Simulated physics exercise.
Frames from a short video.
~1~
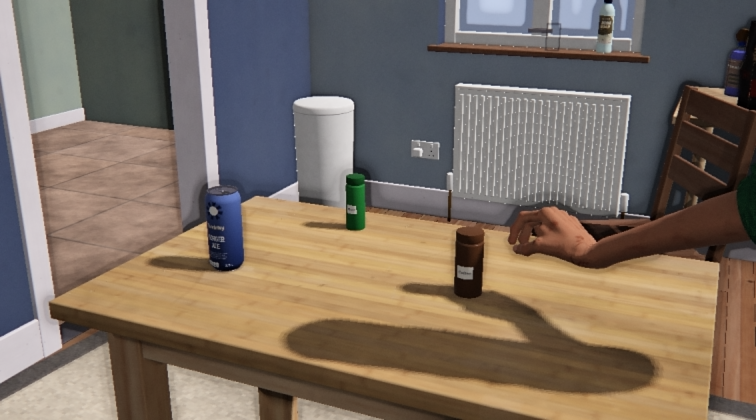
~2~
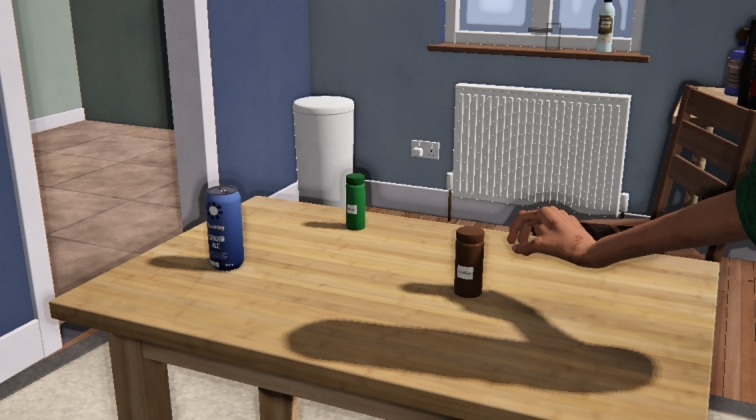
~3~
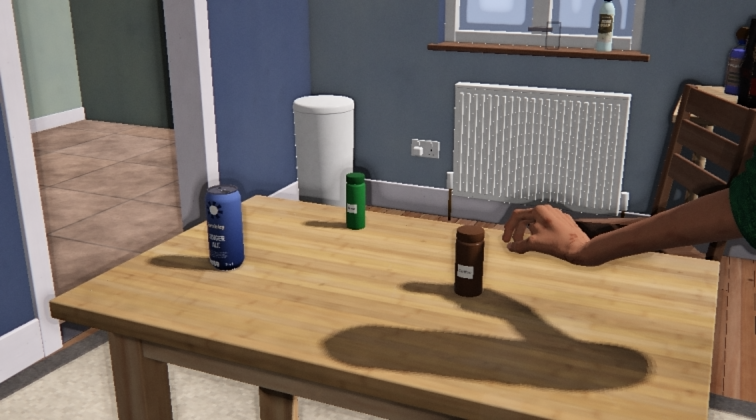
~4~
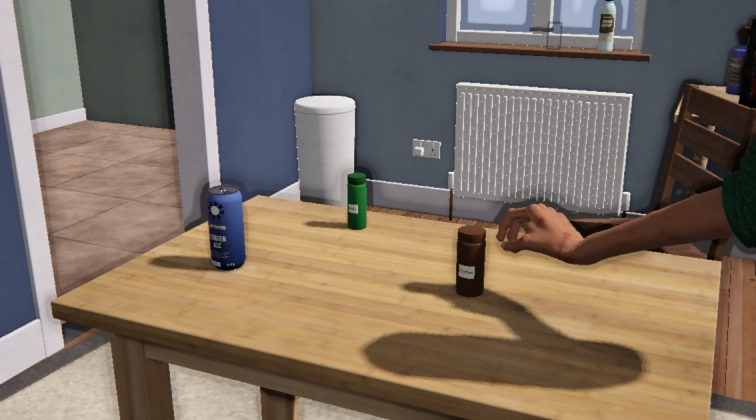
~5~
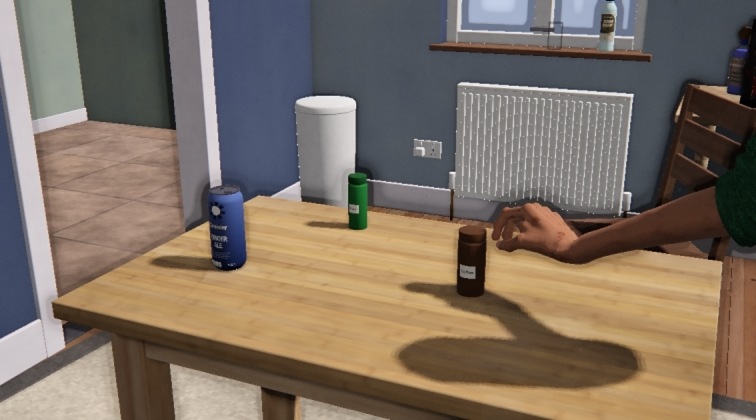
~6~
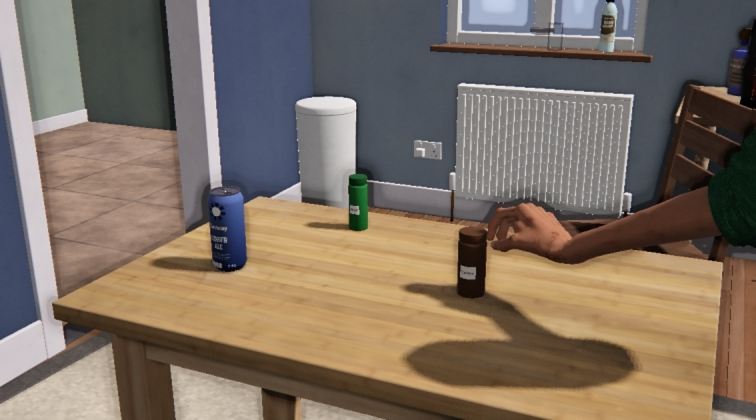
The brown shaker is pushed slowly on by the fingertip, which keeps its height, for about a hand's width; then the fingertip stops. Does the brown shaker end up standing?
Ah, it gets bowled over this time.
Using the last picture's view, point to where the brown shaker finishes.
Near (420, 271).
Then, 0.30 s later than the last frame, brown shaker tilted by 15° near (463, 258).
Then, 0.70 s later than the last frame, brown shaker tilted by 72° near (432, 265).
Then, 0.80 s later than the last frame, brown shaker on its side near (421, 271).
Then, 1.10 s later than the last frame, brown shaker resting near (420, 270).
When it is over, lying over on the table, brown shaker. End places, in pixels of the last picture, brown shaker near (420, 271).
